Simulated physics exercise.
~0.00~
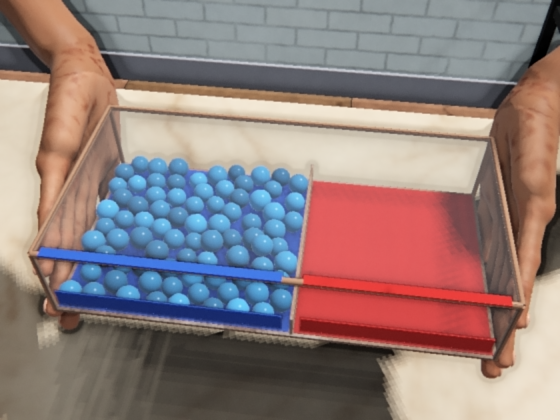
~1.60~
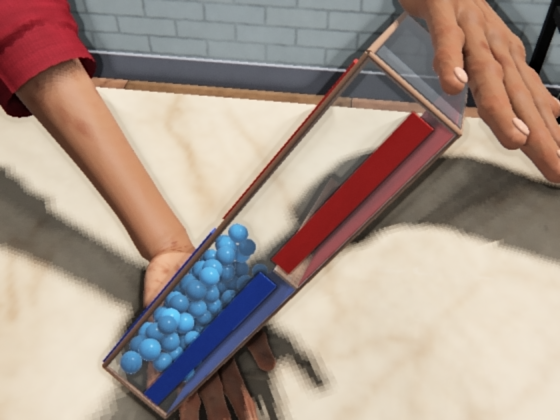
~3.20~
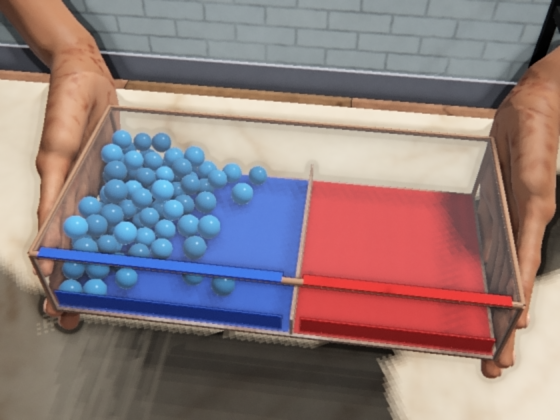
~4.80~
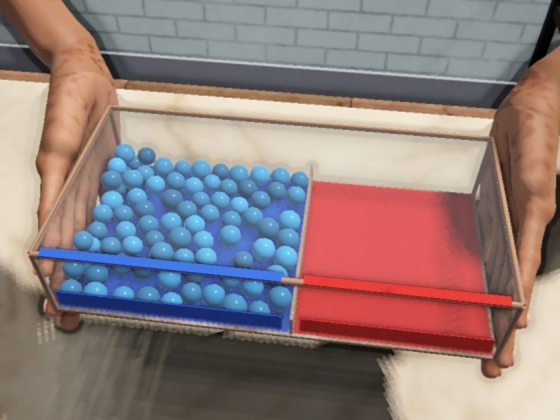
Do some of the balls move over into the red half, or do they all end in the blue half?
They all end in the blue half. The red half is empty when the box is level again.
